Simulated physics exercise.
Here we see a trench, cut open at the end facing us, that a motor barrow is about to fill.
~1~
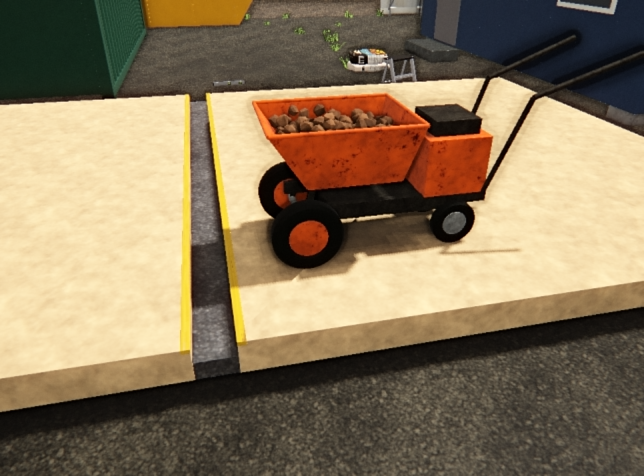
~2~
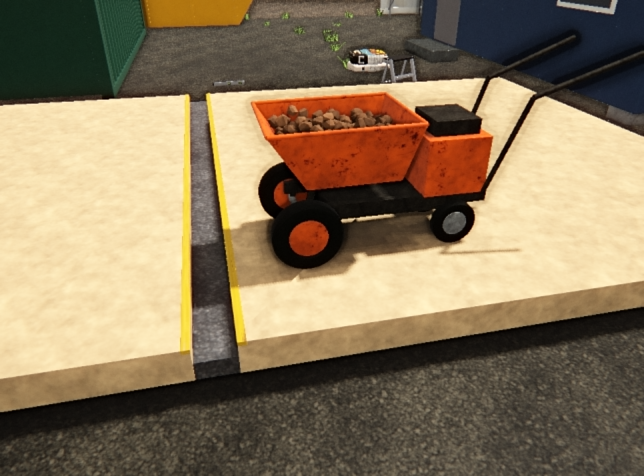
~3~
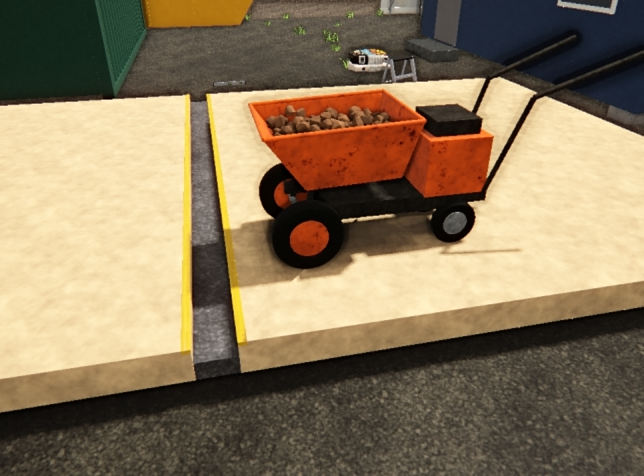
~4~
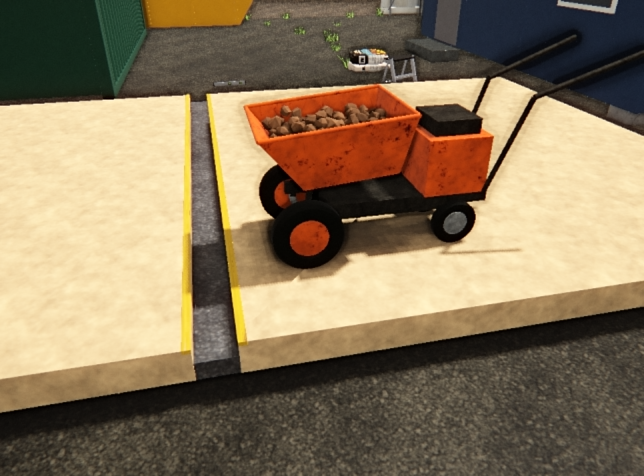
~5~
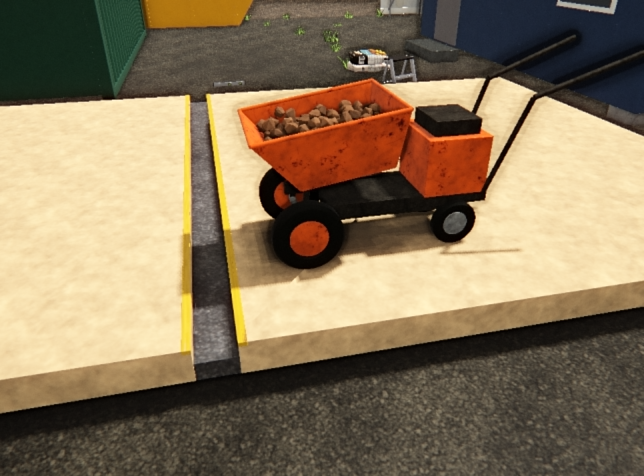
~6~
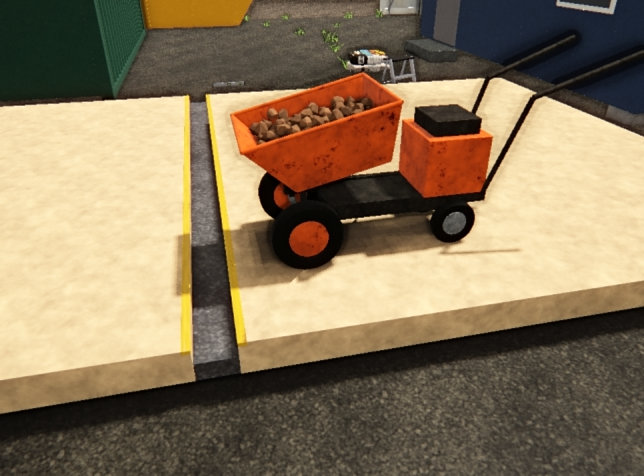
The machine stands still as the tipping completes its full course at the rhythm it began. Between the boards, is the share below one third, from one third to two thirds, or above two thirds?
Between the boards the share is below one third.
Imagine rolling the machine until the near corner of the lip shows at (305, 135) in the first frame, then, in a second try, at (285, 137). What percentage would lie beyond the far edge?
Some 30 % then some 60 %.
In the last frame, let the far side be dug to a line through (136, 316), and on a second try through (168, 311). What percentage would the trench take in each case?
Lab note: Try one about 70 %, try two about 40 %.
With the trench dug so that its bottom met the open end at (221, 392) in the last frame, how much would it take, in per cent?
I'd guess close to 10 percent.
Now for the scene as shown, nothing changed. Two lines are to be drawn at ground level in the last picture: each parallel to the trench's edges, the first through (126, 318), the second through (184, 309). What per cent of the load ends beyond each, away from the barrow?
Estimate, first then second: 20 %, 70 %.
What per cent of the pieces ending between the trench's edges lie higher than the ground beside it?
It comes to 25 per cent or so.
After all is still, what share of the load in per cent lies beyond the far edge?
I'd estimate about 70 per cent of the load.
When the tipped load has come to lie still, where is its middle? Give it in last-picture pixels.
Around (156, 255).
Just after the last frame, skip tipped steeply; every one in the skip.
A moment on, skip tipped right over; almost all in the skip; just a few in or heaped over the trench; just a few beyond it; just a few falling.
Further on, skip tipped right over; roughly a third in the skip; about a tenth in or heaped over the trench; roughly two thirds beyond it.
When it is over, skip tipped right over; roughly a quarter in the skip; about a tenth in or heaped over the trench; roughly two thirds beyond it.
